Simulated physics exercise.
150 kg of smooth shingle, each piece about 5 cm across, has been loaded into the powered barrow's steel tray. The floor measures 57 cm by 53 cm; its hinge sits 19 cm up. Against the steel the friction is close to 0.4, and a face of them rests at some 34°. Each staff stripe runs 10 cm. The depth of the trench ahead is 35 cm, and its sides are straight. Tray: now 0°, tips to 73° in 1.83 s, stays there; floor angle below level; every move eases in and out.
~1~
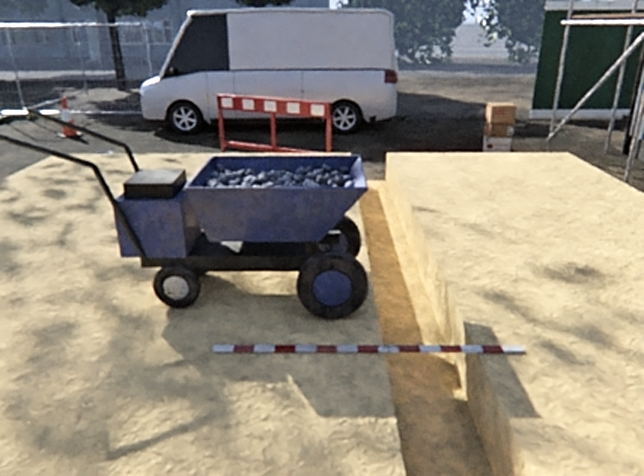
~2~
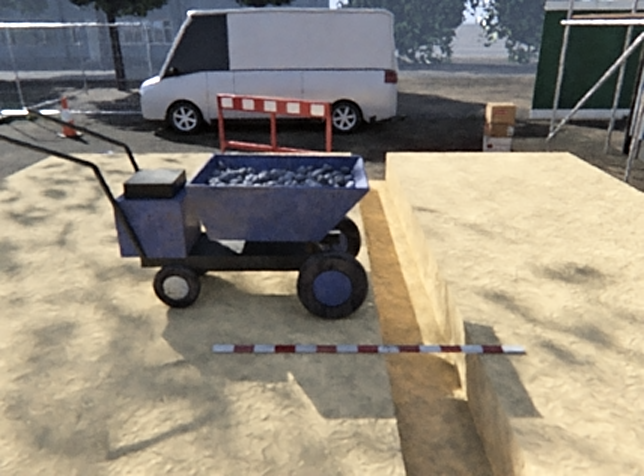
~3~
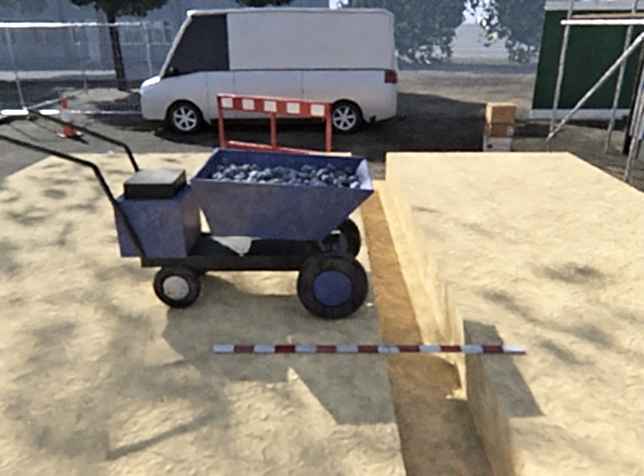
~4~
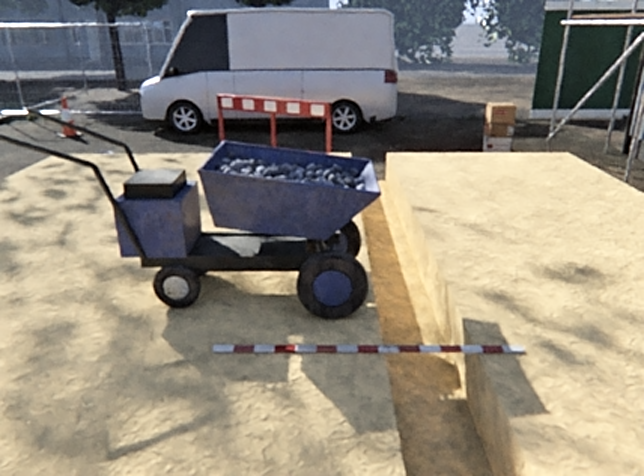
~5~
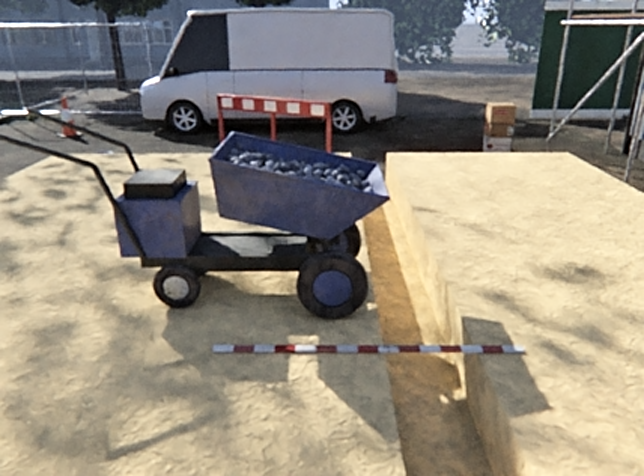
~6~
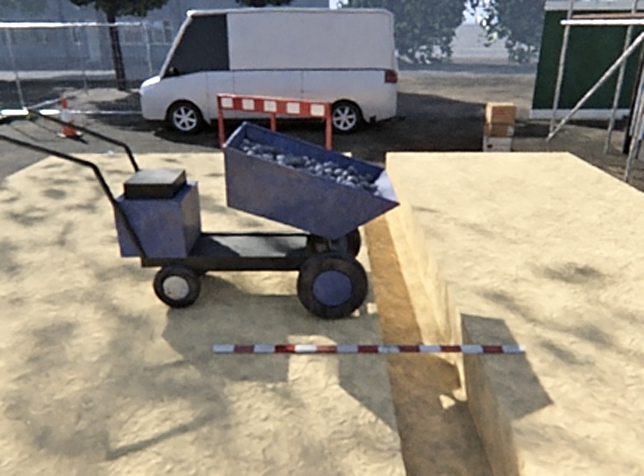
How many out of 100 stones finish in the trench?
About 36 of them.
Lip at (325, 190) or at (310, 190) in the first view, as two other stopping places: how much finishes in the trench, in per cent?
Roughly 90 per cent, then 100 per cent.
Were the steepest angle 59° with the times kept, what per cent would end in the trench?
It would be close to 45 percent.
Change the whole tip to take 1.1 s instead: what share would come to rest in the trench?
Around 30 per cent would end in the trench.
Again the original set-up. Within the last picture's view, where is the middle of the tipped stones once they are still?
Somewhere around (476, 288) in the last picture.
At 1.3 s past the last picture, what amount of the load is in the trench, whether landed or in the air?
Around 15 per cent of it.
Then, 0.8 s after the last picture the floor is at 61°, 98 % in the tray, 2 % in the trench; the foremost stones are at (456, 265).
Then, 1.3 s after the last picture the floor is at 73°, 29 % in the tray, 16 % in the trench, 55 % past the trench; the foremost stones are at (574, 283).
Then, 1.7 s after the last picture the floor is at 73°, 7 % in the tray, 27 % in the trench, 66 % past the trench; the foremost stones are at (629, 277).
Then, 3.6 s after the last picture the floor is at 73°, 0 % in the tray, 36 % in the trench, 64 % past the trench; the foremost stones are past the picture's edge.
